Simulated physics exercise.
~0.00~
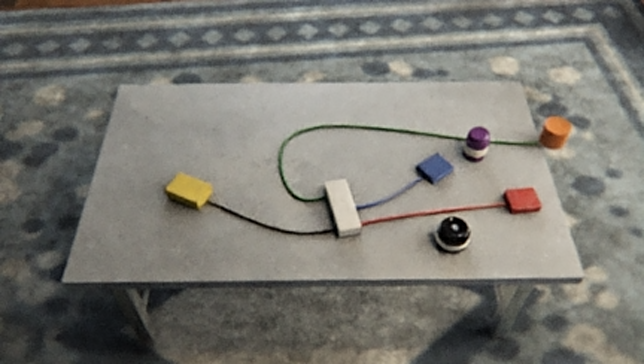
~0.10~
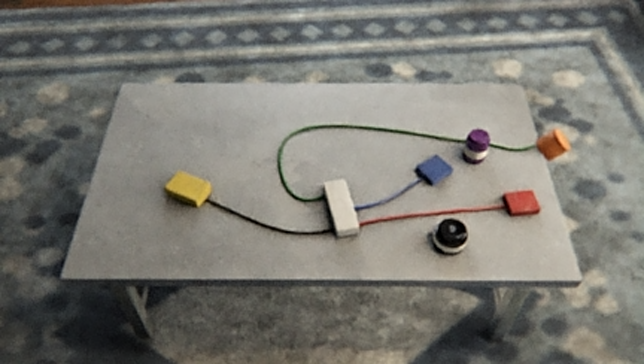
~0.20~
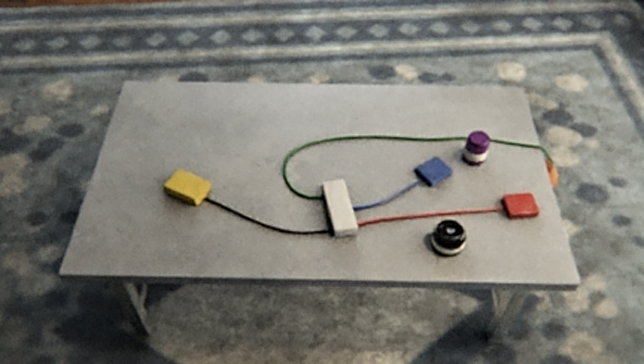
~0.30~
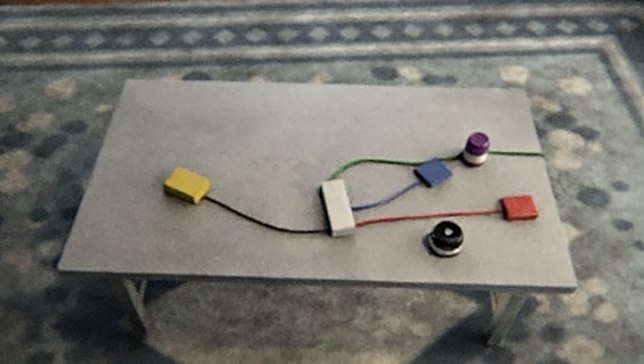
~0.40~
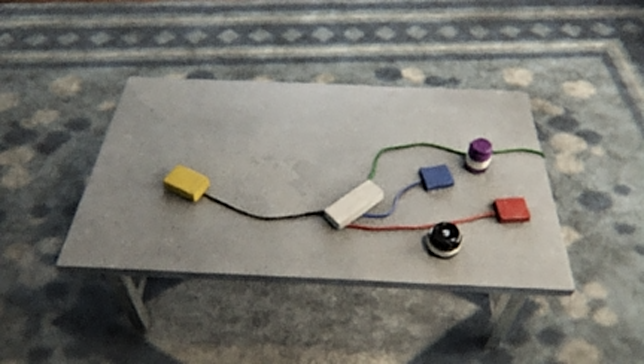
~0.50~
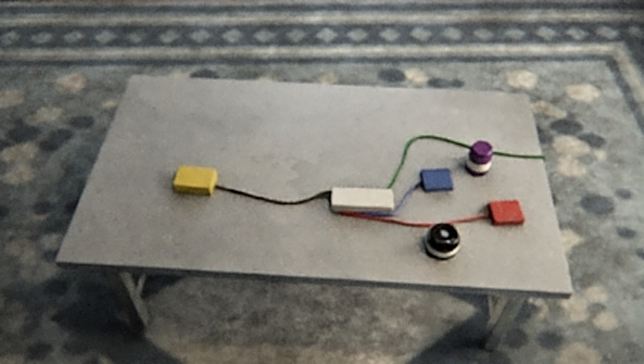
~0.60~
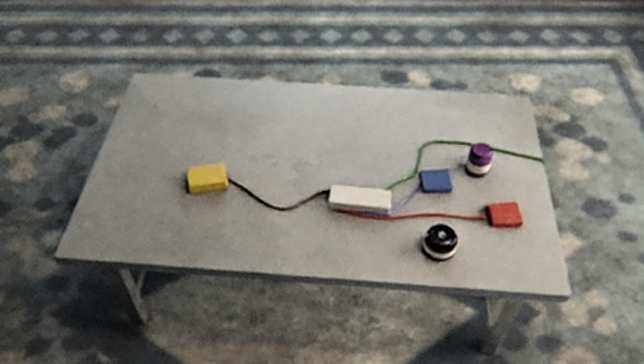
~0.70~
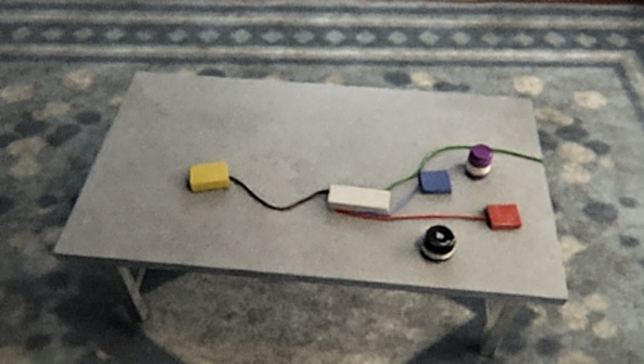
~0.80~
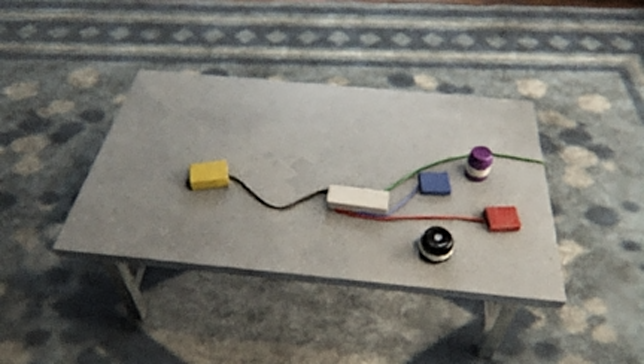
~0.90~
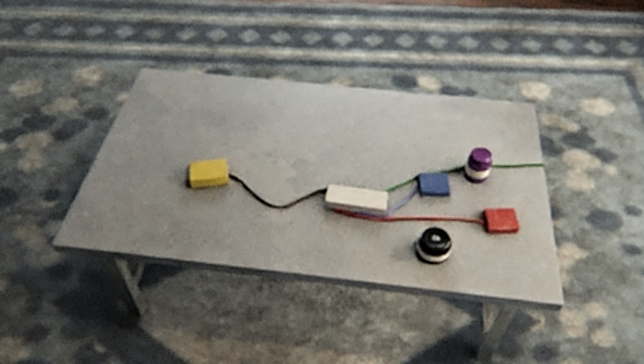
The footage shows an orange cylinder dropping off a table's right edge, its green cable pulling the connected white block around and tugging the attached yellow and red blocks. The orange piece disappears below, and the white block ends turned sideways on the tabletop, with the green cable still trailing over the edge.
